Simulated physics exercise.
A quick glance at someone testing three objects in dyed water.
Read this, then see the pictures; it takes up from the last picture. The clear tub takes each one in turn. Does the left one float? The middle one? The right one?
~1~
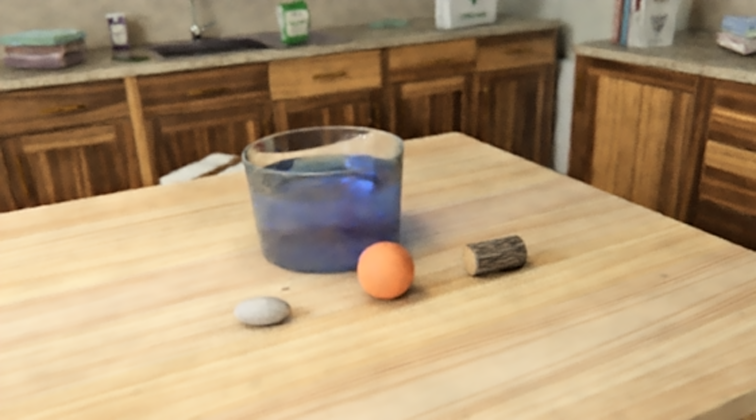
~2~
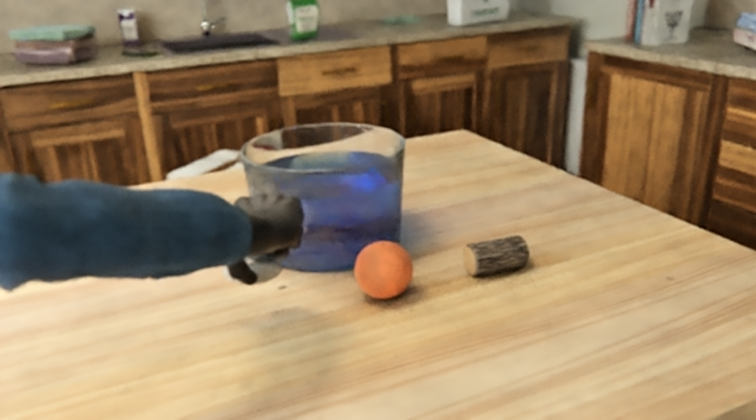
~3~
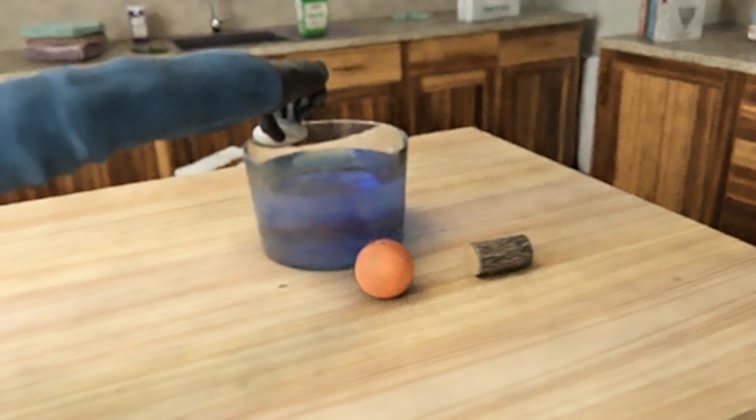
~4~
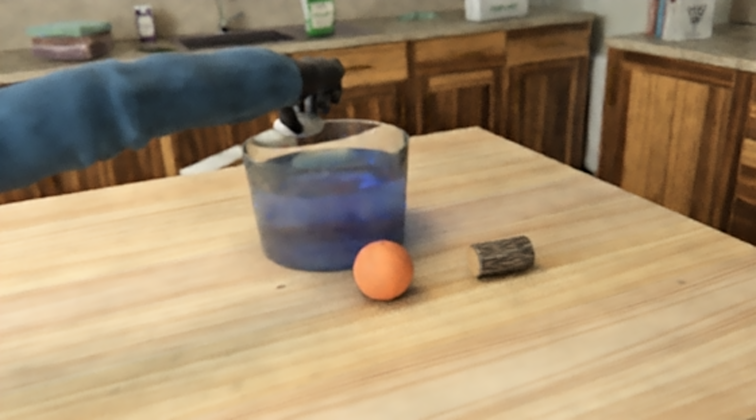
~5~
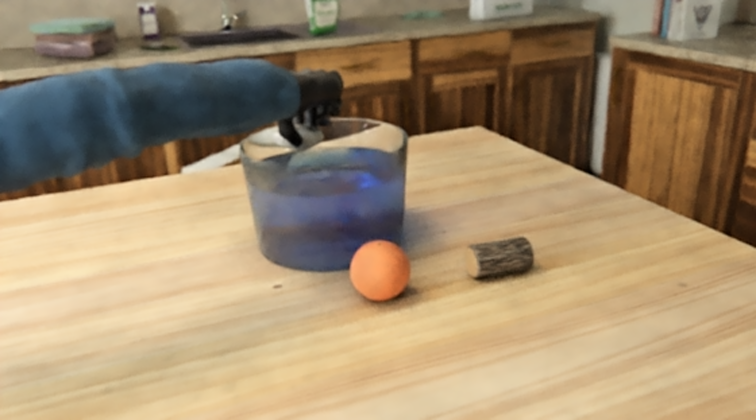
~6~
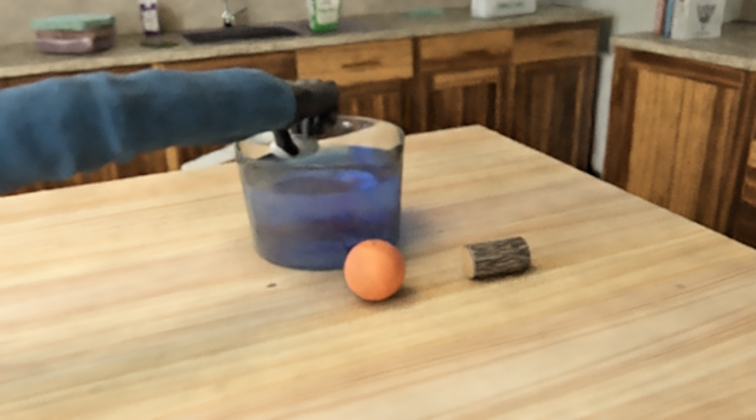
Left lies at the bottom - middle rests at the top - right rests at the top.
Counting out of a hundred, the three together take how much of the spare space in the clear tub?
18 %.
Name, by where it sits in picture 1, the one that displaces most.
My pick is the centre of the three.
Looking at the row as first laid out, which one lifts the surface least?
Go with the piece on the far left.
Next, the stone sinks.
After that, the orange rides on the surface.
Finally, the piece of branch rides on the surface; afloat, orange and piece of branch.
